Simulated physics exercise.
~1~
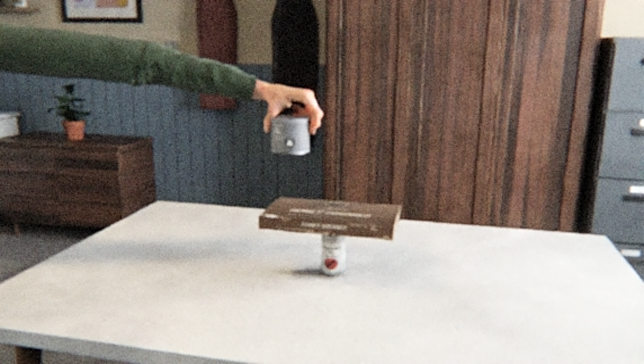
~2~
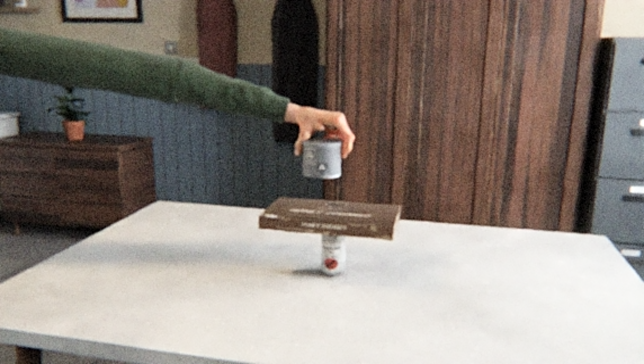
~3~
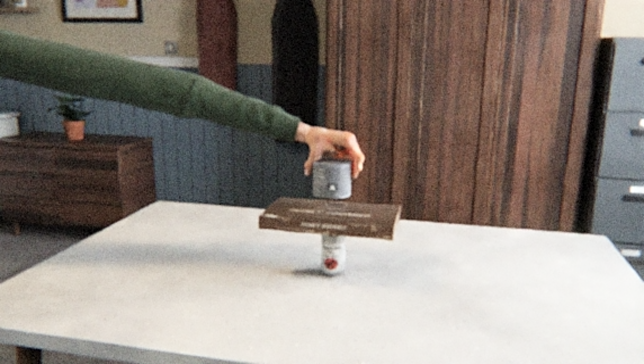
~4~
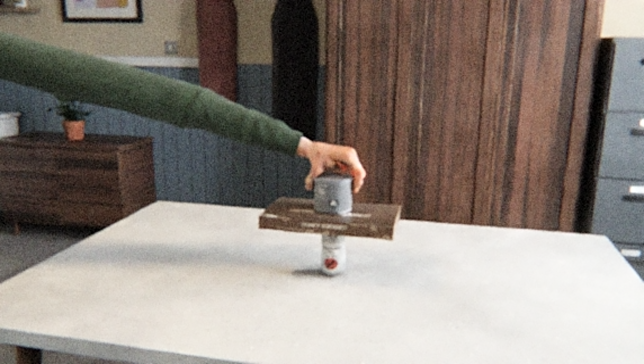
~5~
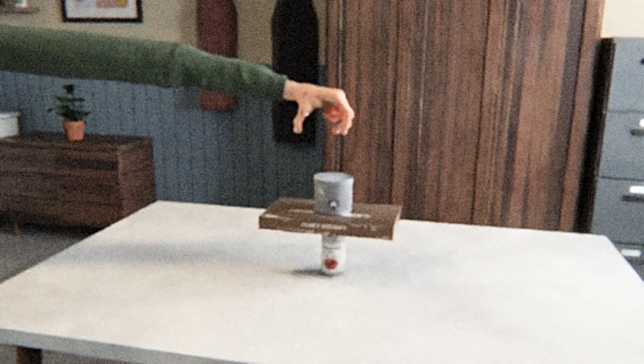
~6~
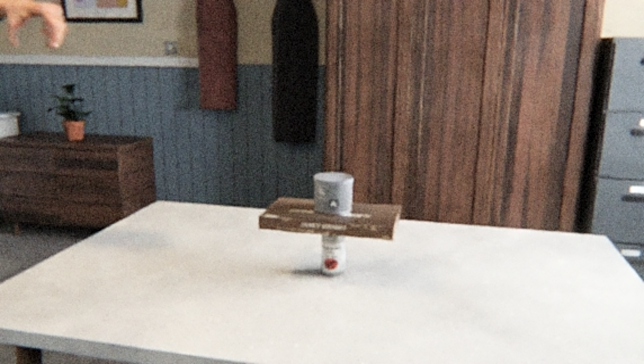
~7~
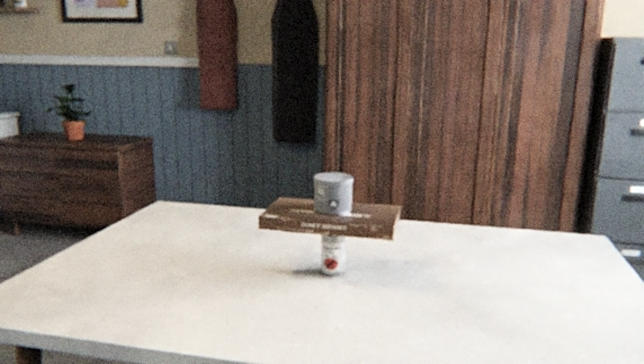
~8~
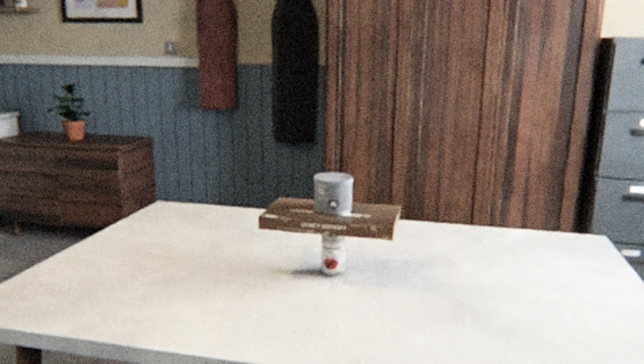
A grey tin, held by a hand in a green sleeve, moved right and down onto a flat brown packet balanced on a small white can, then the hand let go and withdrew left, and the little tower stayed standing.
